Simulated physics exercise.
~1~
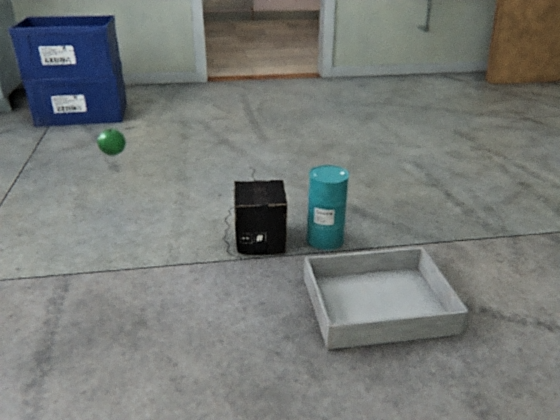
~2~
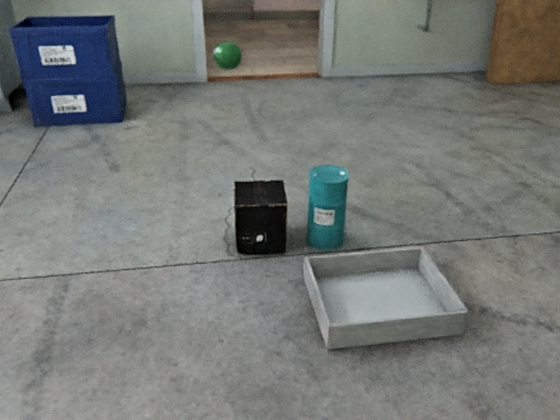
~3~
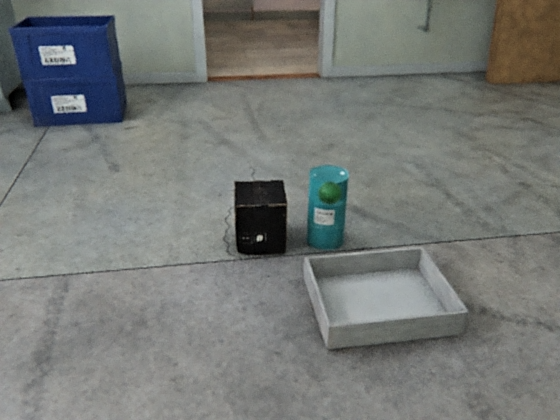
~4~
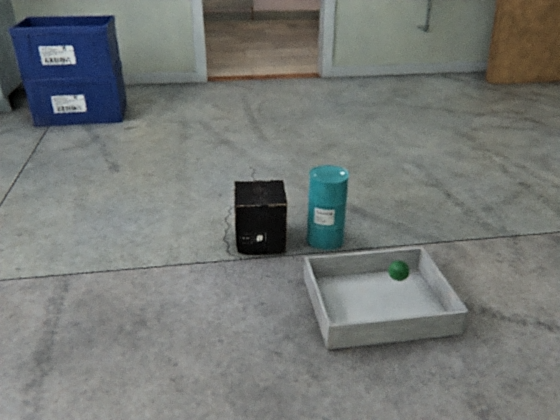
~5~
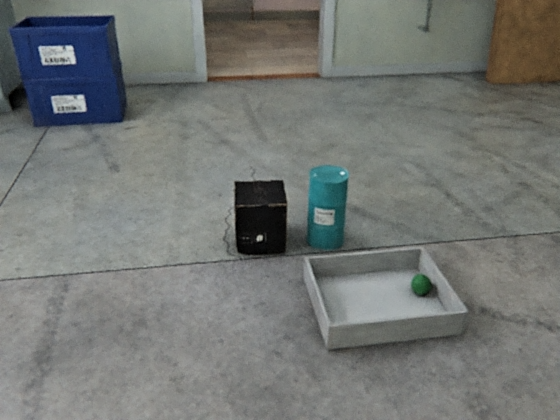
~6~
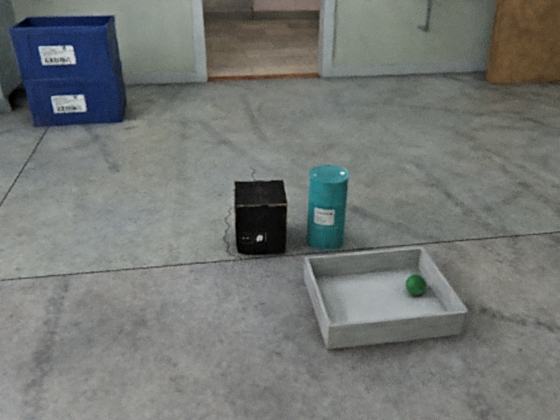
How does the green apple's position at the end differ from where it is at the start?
At the start the green apple is in the air at the left, near the blue bins. At the end it rests inside the open grey box at the lower right.
